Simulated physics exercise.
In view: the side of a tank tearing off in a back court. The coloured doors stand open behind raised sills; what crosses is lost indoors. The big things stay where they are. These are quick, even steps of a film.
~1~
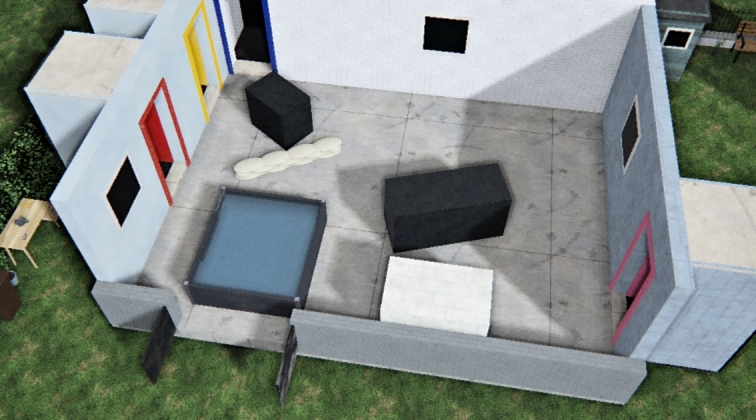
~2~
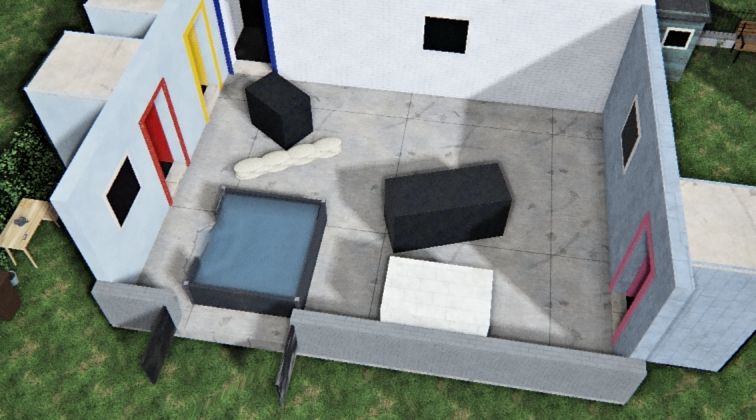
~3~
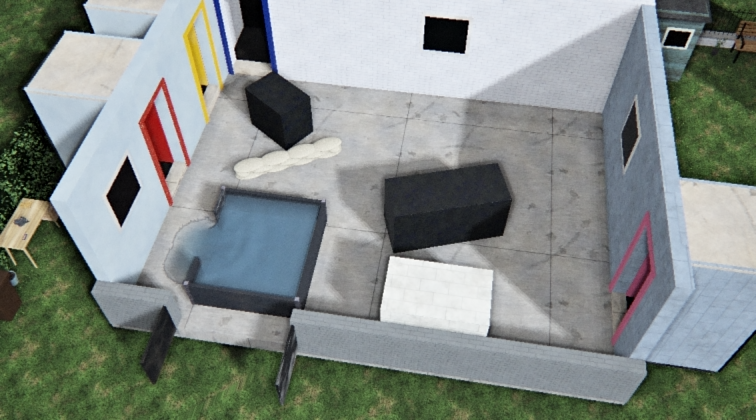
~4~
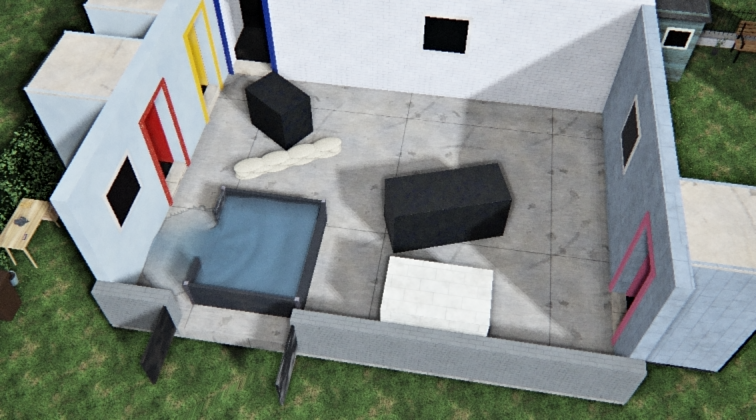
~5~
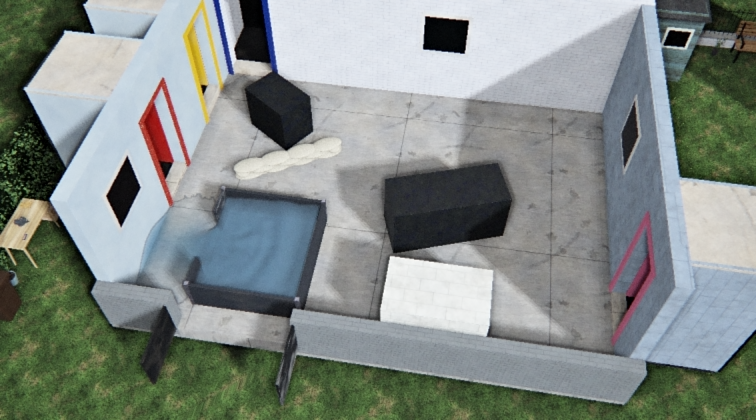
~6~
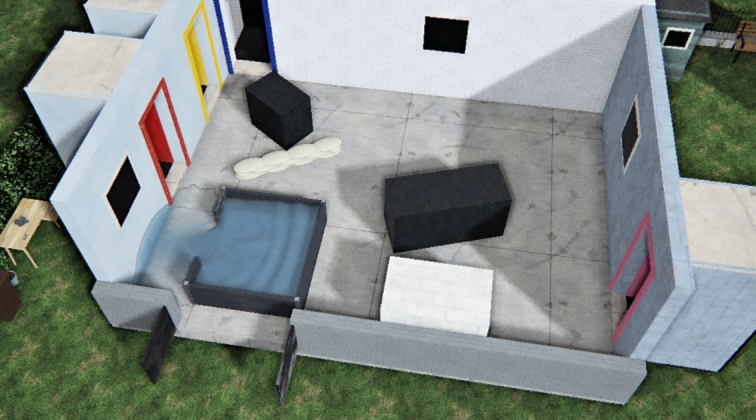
Water sits still in a dark-framed square tank in a walled court, near open red, yellow and blue doorways. The tank's left side gives way and water pours out leftward across the grey floor, spreading to the pale wall below the red doorway, while ripples cross the tank and the dark blocks stay still.
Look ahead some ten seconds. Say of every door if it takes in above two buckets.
The yellow door admits no more than that; the red door admits no more than that; the pink door admits no more than that; the blue door admits no more than that.
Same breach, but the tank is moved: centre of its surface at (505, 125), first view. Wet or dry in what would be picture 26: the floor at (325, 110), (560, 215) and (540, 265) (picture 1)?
In turn: Wet, not flooded, free of water.
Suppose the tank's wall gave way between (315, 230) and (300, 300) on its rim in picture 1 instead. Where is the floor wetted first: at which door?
I say the pink-painted one.
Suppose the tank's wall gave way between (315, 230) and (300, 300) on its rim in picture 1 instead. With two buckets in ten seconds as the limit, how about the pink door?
The pink one lets more in.
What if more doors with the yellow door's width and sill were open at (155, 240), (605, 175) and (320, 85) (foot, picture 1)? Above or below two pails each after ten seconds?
One after the other: Lets more in, stays under, lets less in.
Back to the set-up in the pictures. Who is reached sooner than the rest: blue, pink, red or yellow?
It is the red-painted one.
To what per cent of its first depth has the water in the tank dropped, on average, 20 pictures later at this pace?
Near 46 in a hundred.
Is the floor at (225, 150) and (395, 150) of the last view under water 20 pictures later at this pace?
As listed: Covered, free of water.
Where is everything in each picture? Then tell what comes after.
In the first frame, still water in the water tank at (259, 244).
In the second frame, water pours out at (212, 247) and has run to a hidden place.
In the third frame, water pours out at (212, 248) and has run to (169, 266).
In the fourth frame, the front is at (145, 266), out from the gap at (212, 248).
In the fifth frame, the front is at (171, 205), out from the gap at (212, 248).
In the sixth frame, the front is at (177, 193), out from the gap at (212, 248).
A moment on, water covers 10 % of the floor; the yellow door not reached, the red door wet at the sill, nothing in, the pink door not reached, the blue door not reached.
Next, water covers 15 % of the floor; the yellow door wet at the sill, nothing in, the red door wet at the sill, nothing in, the pink door not reached, the blue door not reached.
Then, water covers 25 % of the floor; the yellow door wet at the sill, nothing in, the red door wet at the sill, nothing in, the pink door not reached, the blue door wet at the sill, nothing in.
Later, water covers 40 % of the floor; the yellow door wet at the sill, nothing in, the red door under two buckets in, the pink door not reached, the blue door wet at the sill, nothing in.
In the end, water covers 70 % of the floor; the yellow door wet at the sill, nothing in, the red door under two buckets in, the pink door not reached, the blue door wet at the sill, nothing in.
